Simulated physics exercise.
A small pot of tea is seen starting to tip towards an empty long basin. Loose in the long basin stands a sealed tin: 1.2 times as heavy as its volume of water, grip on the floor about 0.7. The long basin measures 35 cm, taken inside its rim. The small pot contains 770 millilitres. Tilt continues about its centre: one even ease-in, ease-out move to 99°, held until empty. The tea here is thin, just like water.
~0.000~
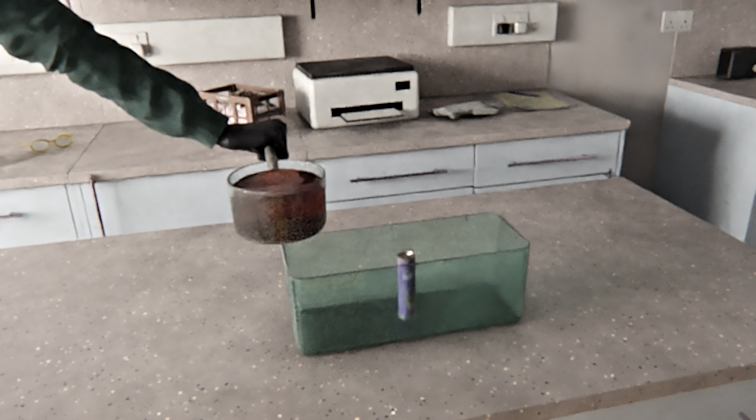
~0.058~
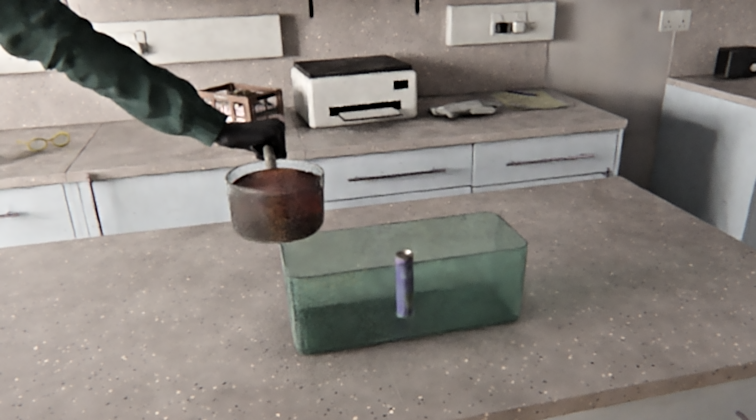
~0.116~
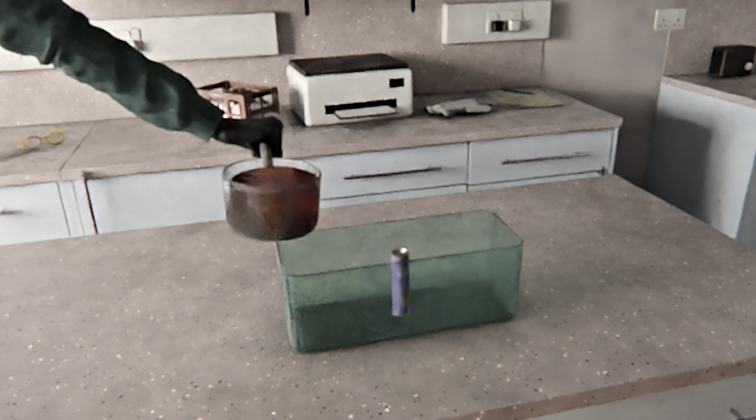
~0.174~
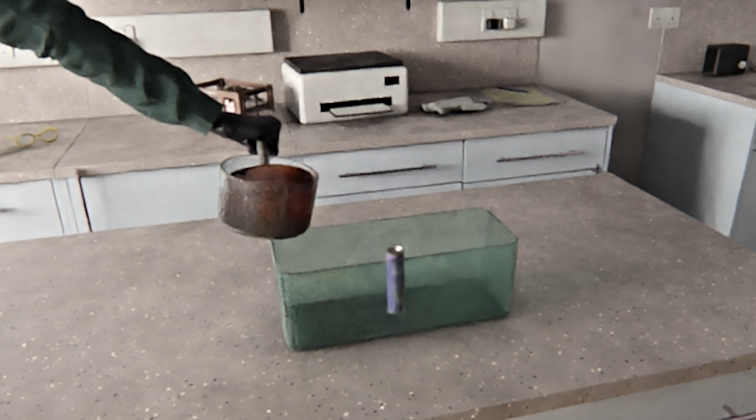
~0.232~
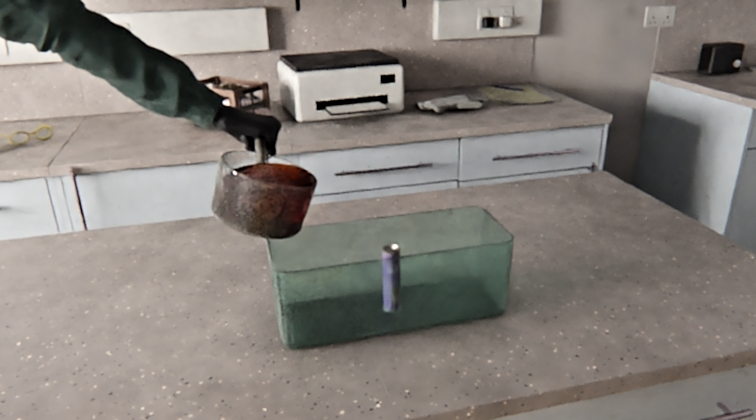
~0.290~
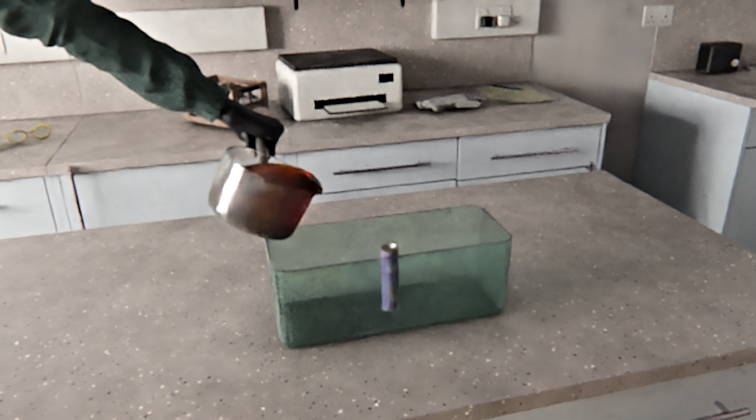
At the start, a dark-gloved hand at the end of a green-sleeved arm holds a small pot of tea level above a long, greenish see-through basin on a speckled counter. The hand then tilts the pot gradually to the right, its right rim dipping lower, while the view drifts slightly.
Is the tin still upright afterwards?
It does not tilt over.
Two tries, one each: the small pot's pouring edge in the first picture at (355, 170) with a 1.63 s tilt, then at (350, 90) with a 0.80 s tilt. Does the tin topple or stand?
Trial 1 - tin stays standing; trial 2 - tin stays standing.
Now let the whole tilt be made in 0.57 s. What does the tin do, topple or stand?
Well, the tin simply holds firm.
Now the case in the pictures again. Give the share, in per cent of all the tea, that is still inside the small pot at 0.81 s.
What remains is about 10 percent of it all.
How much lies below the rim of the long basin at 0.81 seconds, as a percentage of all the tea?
Value: Approx. 86 %.
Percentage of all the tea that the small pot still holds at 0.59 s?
Portion remaining: Approx. 40 per cent.
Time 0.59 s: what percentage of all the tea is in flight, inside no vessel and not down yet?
26 %.
After 0.59 s the tilt is 84° and 39 per cent is still to pour; the tin stands where it began.
After 0.81 s the tilt is 99° and 9 per cent is still to pour; the tin stands where it began.
After 1.05 s the tilt is 99° and 2 per cent is still to pour; the tin stands where it began.
After 1.30 s the tilt is 99° and 0 per cent is still to pour; the tin stands where it began.
In the end the tin stands where it began.
